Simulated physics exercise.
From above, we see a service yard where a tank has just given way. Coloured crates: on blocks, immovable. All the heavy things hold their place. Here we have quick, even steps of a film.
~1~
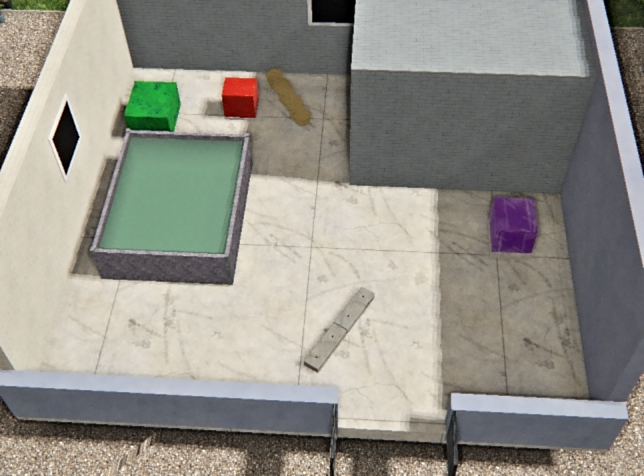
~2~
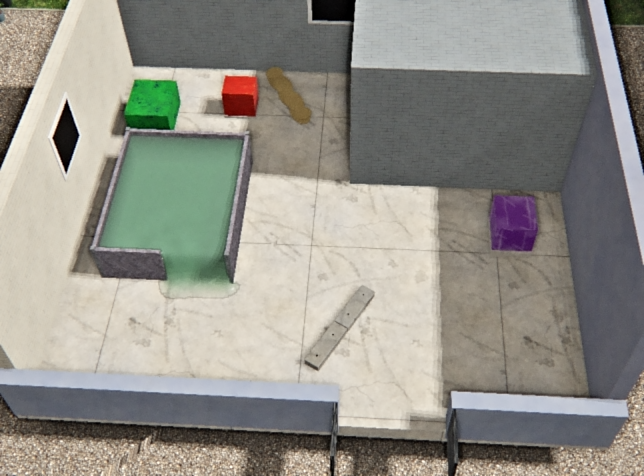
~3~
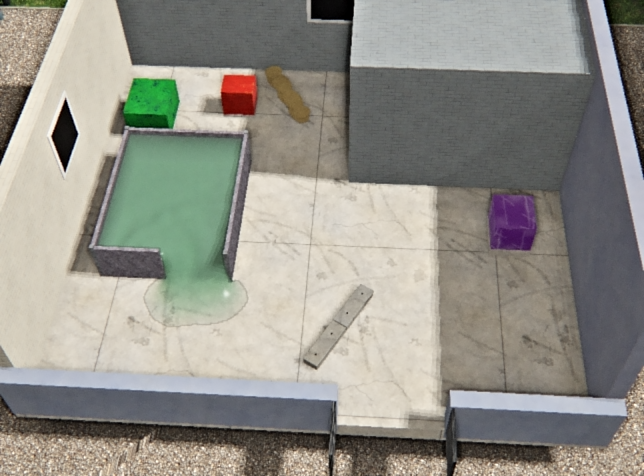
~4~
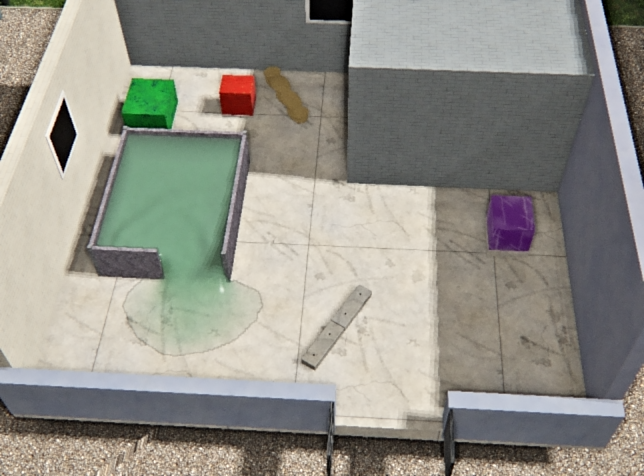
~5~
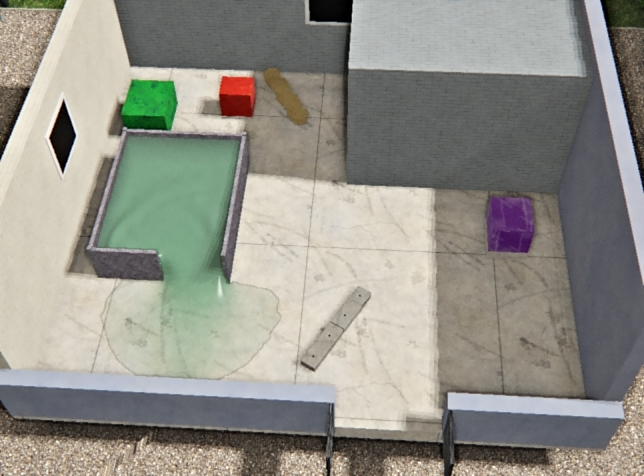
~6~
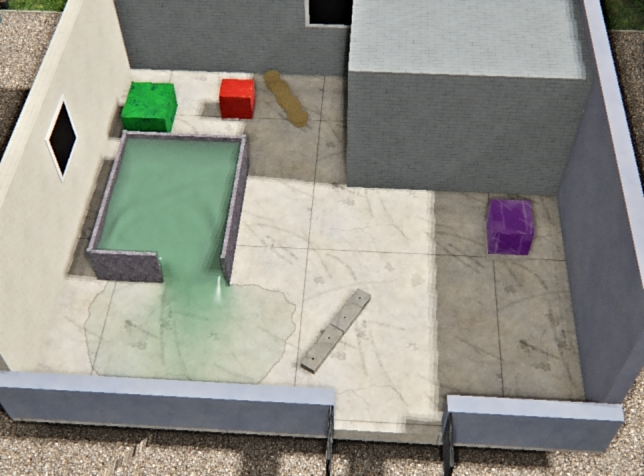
Green-tinted water sat still in a walled tank, then poured out through a gap in its front wall and spread in a widening puddle across the pale yard floor, while the coloured crates stayed put.
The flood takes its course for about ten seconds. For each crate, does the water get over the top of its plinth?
The purple crate stays dry; the red crate gets wet; the green crate gets wet.
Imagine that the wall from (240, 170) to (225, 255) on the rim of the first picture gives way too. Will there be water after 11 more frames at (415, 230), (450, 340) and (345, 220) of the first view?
Spot one inundated, spot two inundated, spot three inundated.
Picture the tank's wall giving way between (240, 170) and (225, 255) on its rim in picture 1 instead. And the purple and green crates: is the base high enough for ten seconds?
Log: Purple crate is doused; green crate stays clear.
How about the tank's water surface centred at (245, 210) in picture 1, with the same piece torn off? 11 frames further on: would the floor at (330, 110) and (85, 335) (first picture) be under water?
In turn: Dry, under water.
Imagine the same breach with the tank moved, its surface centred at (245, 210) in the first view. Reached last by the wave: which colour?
Red one.
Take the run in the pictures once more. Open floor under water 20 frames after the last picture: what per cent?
About 50 %.
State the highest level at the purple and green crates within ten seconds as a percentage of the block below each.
About 70 percent and about 210 percent.
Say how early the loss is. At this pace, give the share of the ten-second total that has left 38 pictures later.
Roughly 65 percent.
A moment on, water covers 15 % of the floor; the purple crate not reached, the red crate not reached, the green crate not reached.
Next, water covers 25 % of the floor; the purple crate not reached, the red crate not reached, the green crate not reached.
Then, water covers 50 % of the floor; the purple crate not reached, the red crate not reached, the green crate not reached.
Later, water covers 80 % of the floor; the purple crate water round its plinth, the red crate not reached, the green crate water round its plinth.
In the end, water covers 95 % of the floor; the purple crate stayed above the water, the red crate was topped, the green crate was topped.
